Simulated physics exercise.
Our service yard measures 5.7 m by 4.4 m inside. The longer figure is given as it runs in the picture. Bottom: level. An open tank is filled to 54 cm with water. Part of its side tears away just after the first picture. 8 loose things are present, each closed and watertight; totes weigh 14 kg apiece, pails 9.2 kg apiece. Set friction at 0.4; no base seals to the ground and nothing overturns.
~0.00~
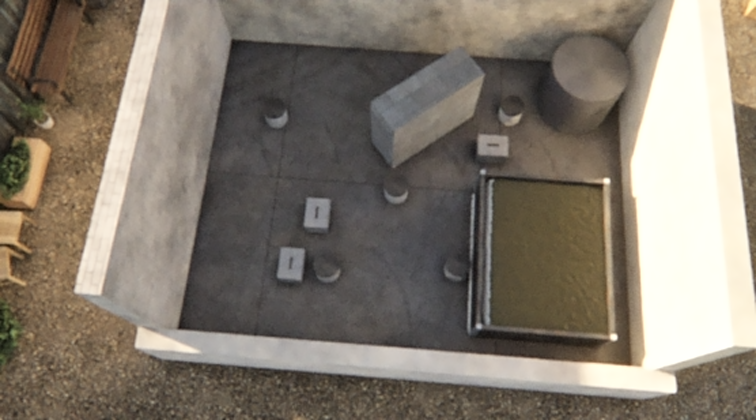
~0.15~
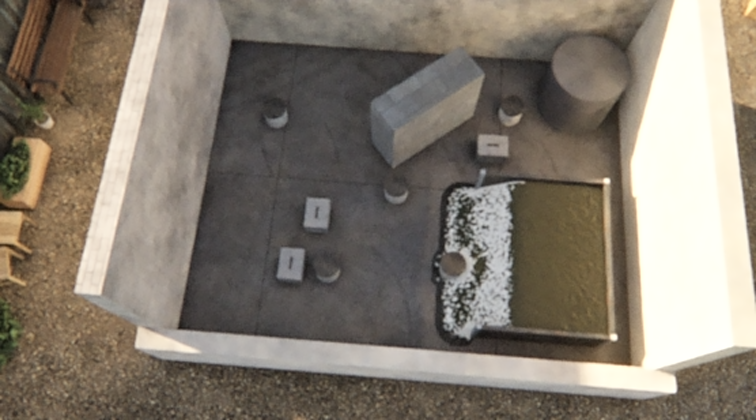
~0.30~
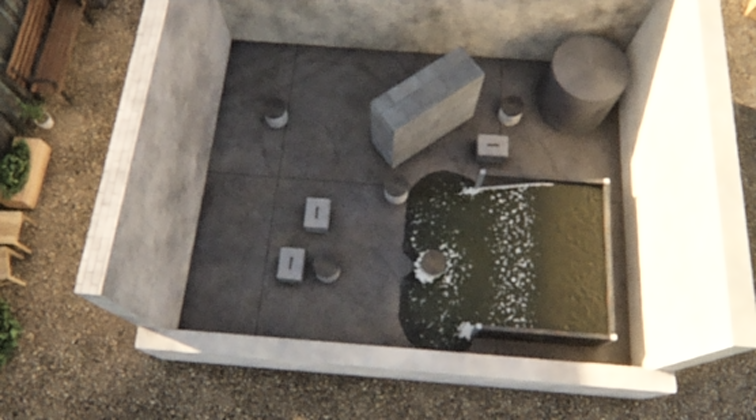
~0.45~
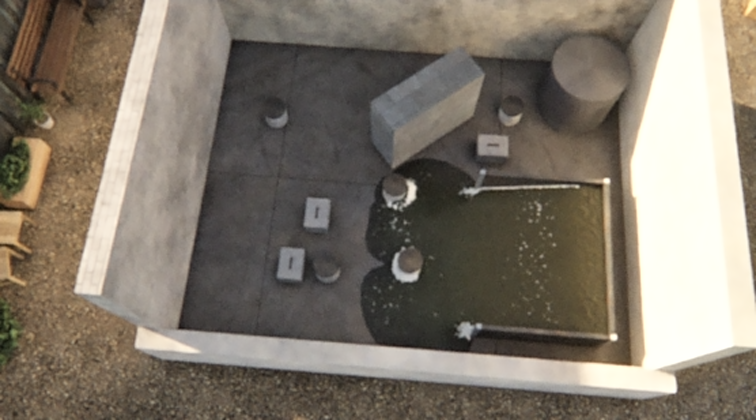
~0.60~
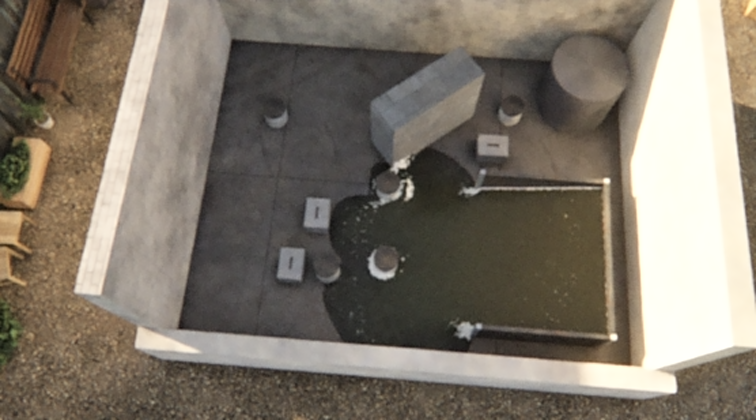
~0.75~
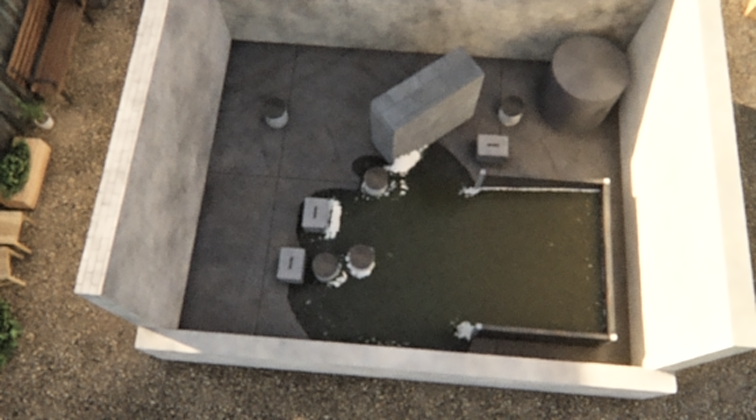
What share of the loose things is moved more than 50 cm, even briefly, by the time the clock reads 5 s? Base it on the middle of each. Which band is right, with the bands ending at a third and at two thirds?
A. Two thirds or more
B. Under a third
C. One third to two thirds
Option A: Two thirds or more.
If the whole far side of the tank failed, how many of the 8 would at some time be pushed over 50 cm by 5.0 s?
You'd get 3 in that case.
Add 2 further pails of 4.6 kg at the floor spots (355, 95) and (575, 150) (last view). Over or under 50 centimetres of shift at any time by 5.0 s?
Taking them in turn, the first is above the mark and the second below the mark.
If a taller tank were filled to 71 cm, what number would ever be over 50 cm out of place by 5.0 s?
Then 6 of them.
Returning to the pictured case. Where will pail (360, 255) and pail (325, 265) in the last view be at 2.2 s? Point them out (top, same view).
Near (198, 229) and (232, 258).
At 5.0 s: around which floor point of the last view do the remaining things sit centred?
The centre is close to (360, 135).
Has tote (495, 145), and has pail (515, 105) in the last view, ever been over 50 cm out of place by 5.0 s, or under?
Well, one then the other: A smaller shift, then a smaller shift.
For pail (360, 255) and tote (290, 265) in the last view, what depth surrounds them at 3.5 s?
I'd put it at 16 cm and 15 cm respectively.
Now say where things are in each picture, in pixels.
The first frame shows a pail at (459, 264) rests on the ground; a pail at (397, 185) rests on the ground; water covers 2.8 m2; 0 of 8 have shifted.
The second frame shows a pail at (454, 263), on the bottom, 6 cm from its start; a pail at (397, 185), on the bottom; 3.7 m2 under water; 1 of 8 have shifted.
The third frame shows a pail at (434, 262), on the bottom, 31 cm from its start; a pail at (397, 185), on the bottom; water covers 4.7 m2; 1 of 8 have shifted.
The fourth frame shows a pail at (410, 260) rests on the ground, 61 cm from its start; a pail at (395, 185) rests on the ground; water covers 6.0 m2; 1 of 8 have shifted.
The fifth frame shows a pail at (386, 258), on the bottom, 91 cm from its start; a pail at (388, 182), on the bottom, 12 cm from its start; 7.1 m2 under water; 2 of 8 have shifted.
The sixth frame shows a pail at (361, 256) rests on the ground, 122 cm from its start; a pail at (376, 178), on the bottom, 28 cm from its start; water covers 8.0 m2; 2 of 8 have shifted.
After 1.1 s 2 of 8 are over 50 cm from their spots; 0 afloat.
After 2.2 s 5 of 8 are over 50 cm from their spots; 4 afloat.
After 3.5 s 6 of 8 are over 50 cm from their spots; 6 afloat.
After 5.0 s 6 of 8 are over 50 cm from their spots, and 6 have been at some point; 3 afloat.
